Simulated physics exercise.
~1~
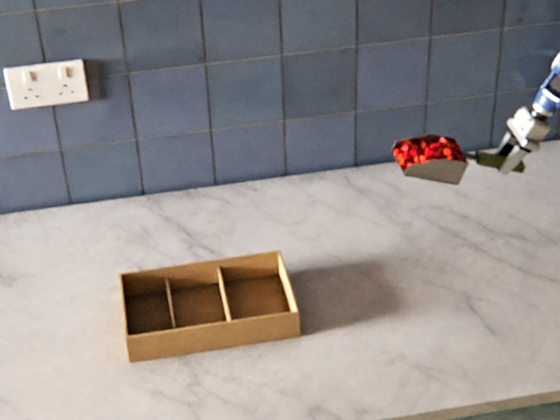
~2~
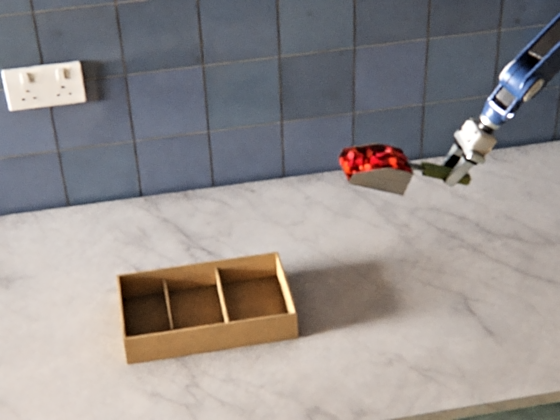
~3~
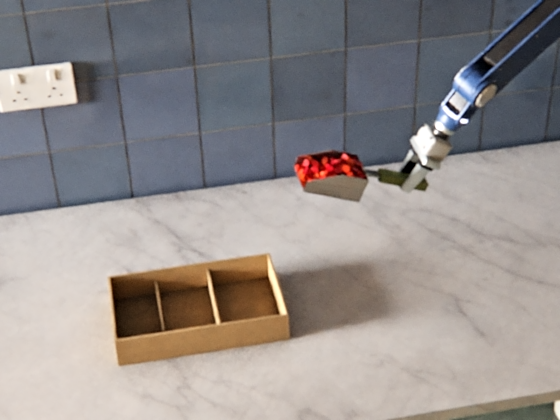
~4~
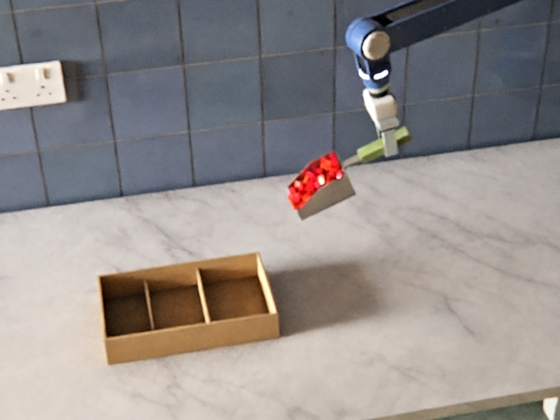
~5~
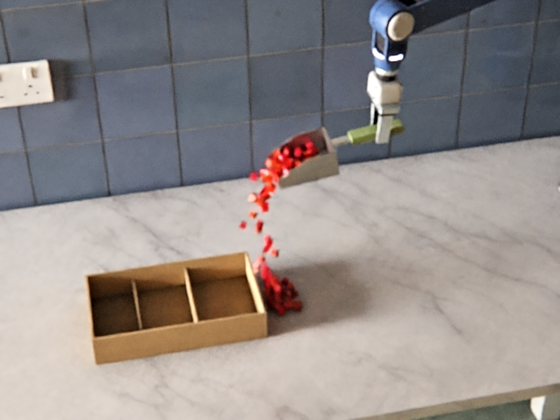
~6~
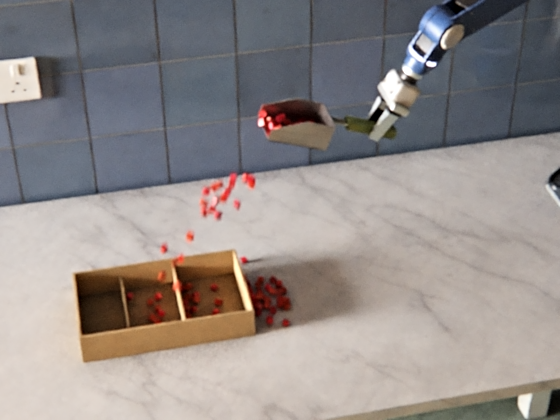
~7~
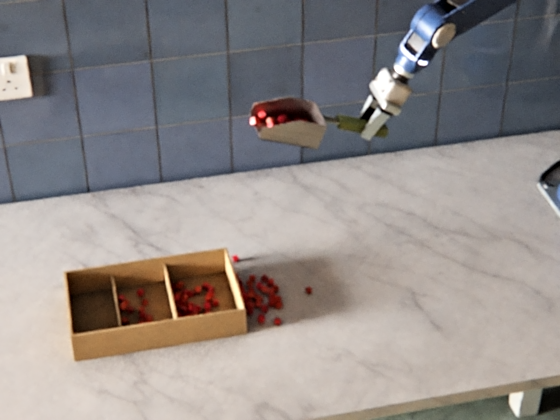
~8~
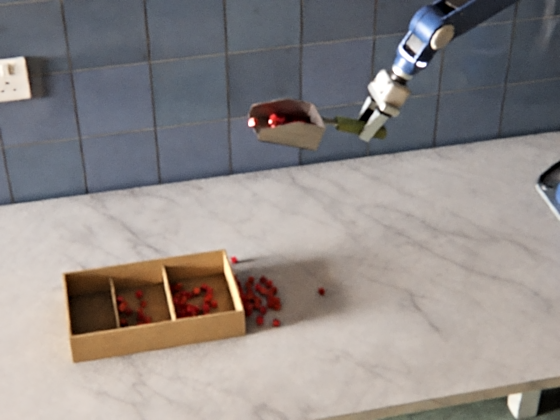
Red pieces spilled from a scoop held by a robot arm, which swung left and tipped over a marble counter. Some landed beside the divided box, others fell into its middle and right sections, and a few stayed in the scoop as it tilted back.
